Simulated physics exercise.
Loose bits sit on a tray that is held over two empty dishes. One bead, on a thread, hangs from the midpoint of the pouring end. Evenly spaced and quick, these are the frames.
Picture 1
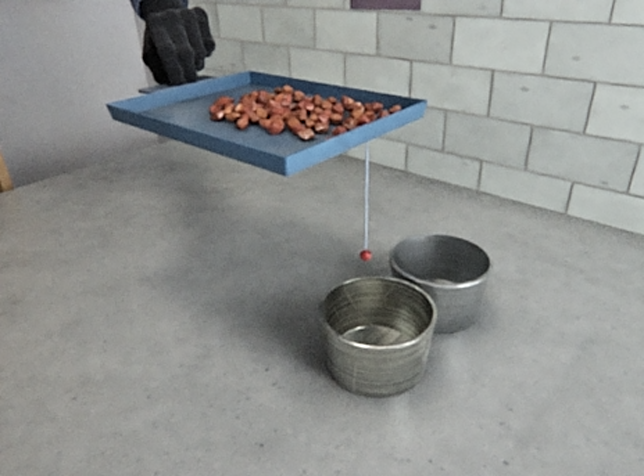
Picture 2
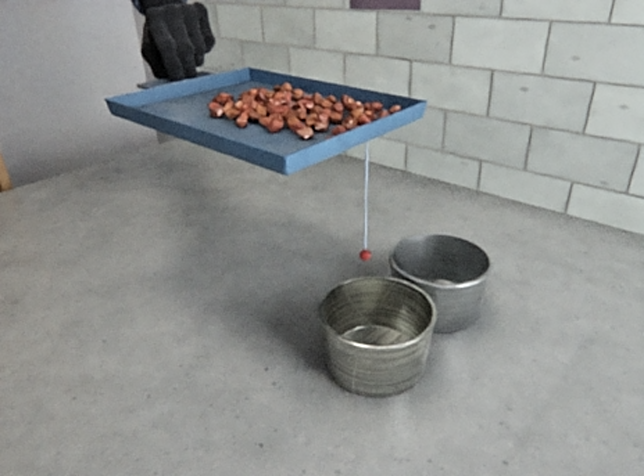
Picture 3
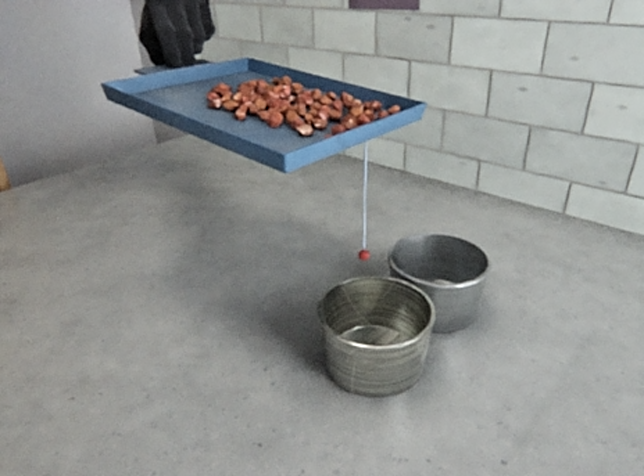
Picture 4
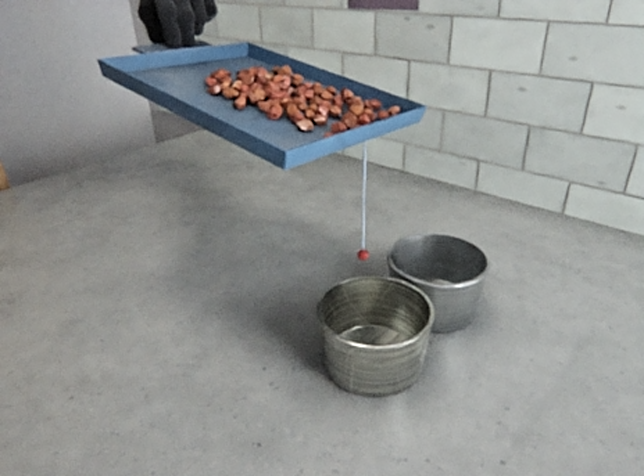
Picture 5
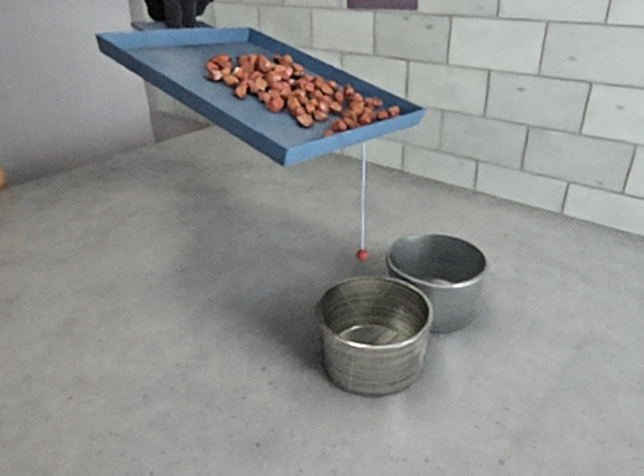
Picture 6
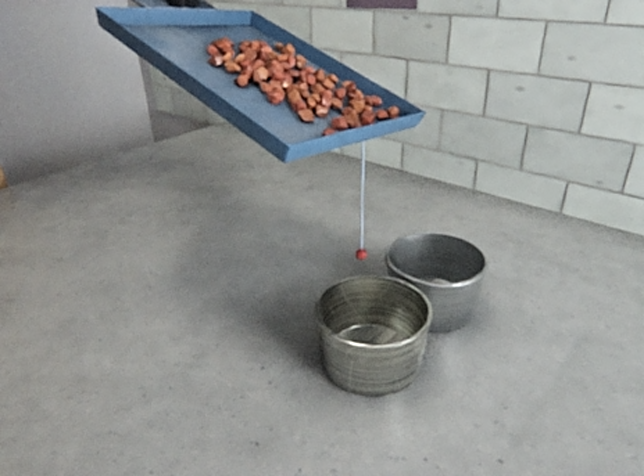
A black-gloved hand tilting a blue tray of reddish-brown bits above two empty metal dishes, its far left end rising steadily.
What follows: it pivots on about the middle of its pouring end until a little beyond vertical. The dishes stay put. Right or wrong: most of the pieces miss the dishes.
Wrong.
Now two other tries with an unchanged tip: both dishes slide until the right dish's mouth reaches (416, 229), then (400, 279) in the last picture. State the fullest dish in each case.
In the first try it's the rightmost dish, and in the second it's the rightmost dish.
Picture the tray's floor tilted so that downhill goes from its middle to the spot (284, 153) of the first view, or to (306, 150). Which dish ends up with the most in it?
Try 1: Left-side dish. Try 2: Left-side dish.
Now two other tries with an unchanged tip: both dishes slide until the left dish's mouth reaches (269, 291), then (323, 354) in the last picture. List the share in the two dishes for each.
0 and 20 in a hundred.
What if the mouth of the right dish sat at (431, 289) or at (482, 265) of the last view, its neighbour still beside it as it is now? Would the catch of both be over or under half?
Try 1: A lesser share; try 2: A lesser share.
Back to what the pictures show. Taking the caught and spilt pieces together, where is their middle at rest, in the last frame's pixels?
I'd mark it at roughly (430, 293).
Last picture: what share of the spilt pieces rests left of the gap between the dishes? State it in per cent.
40 in a hundred, roughly.
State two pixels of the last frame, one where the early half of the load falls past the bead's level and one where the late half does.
At about (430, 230), then at (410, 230).
Just after the last frame, tray tipped steeply; every one on the tray.
A moment on, tray tipped right over; roughly a third on the tray; roughly a third in the right dish; about a tenth outside both; roughly a quarter in the air.
Further on, tray tipped past a quarter turn; about a tenth in the left dish; the larger part in the right dish; roughly a quarter outside both.
When it is over, tray tipped past a quarter turn; about a tenth in the left dish; the larger part in the right dish; roughly a quarter outside both.
